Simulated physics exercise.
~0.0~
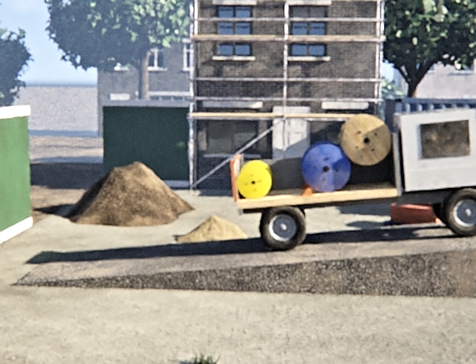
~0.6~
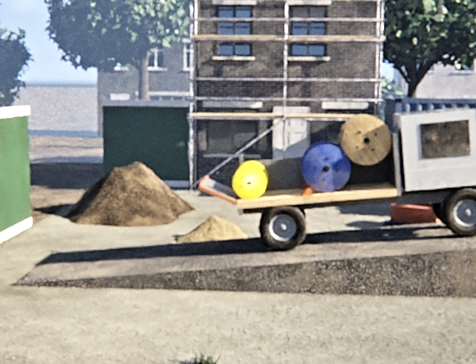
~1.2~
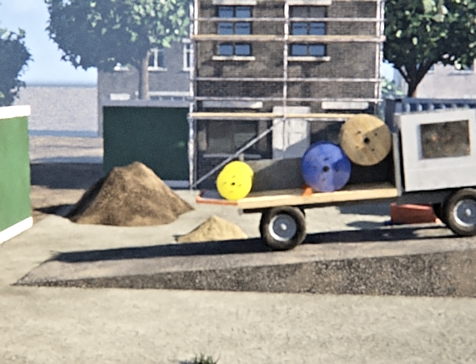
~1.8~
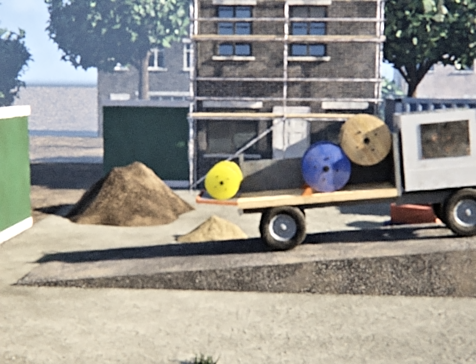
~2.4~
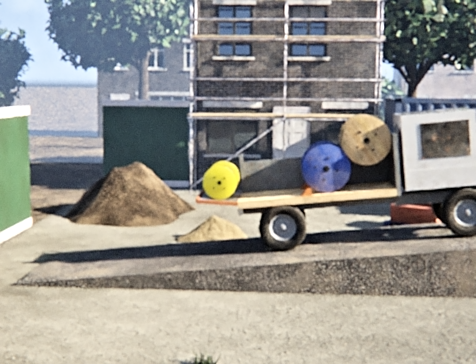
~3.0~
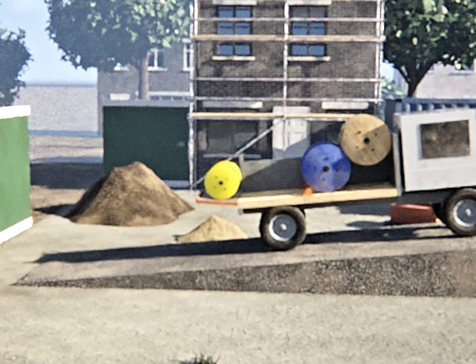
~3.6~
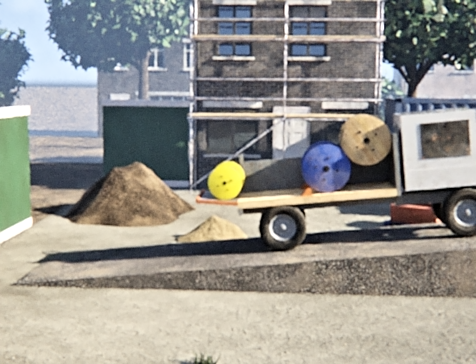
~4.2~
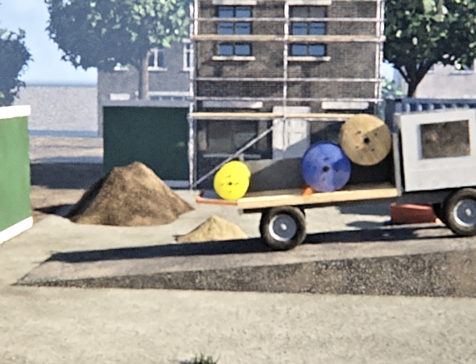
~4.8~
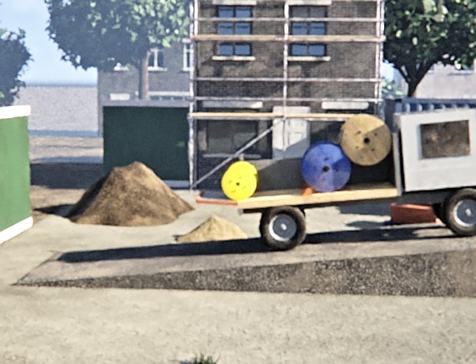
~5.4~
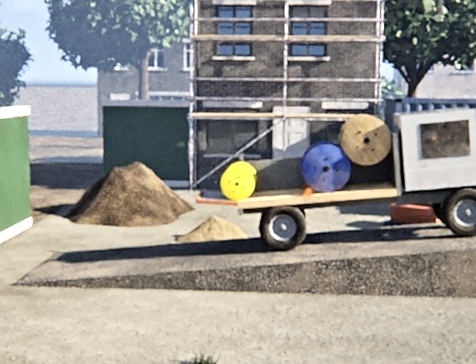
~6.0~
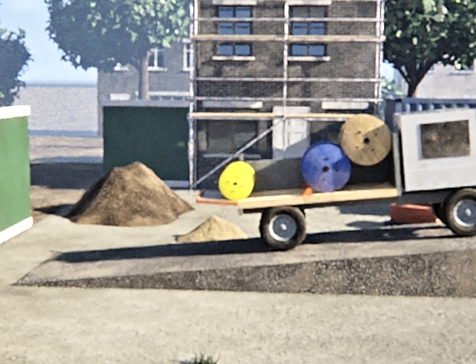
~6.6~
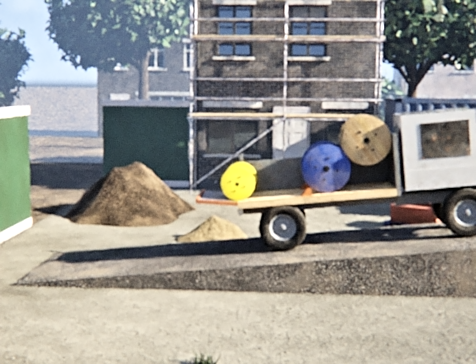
The yellow reel rolled left as the truck's tailgate dropped open, reached the lowered gate, then rolled back right onto the bed, rocked slightly and settled near the back edge, while the blue and brown reels stayed put and none fell off.
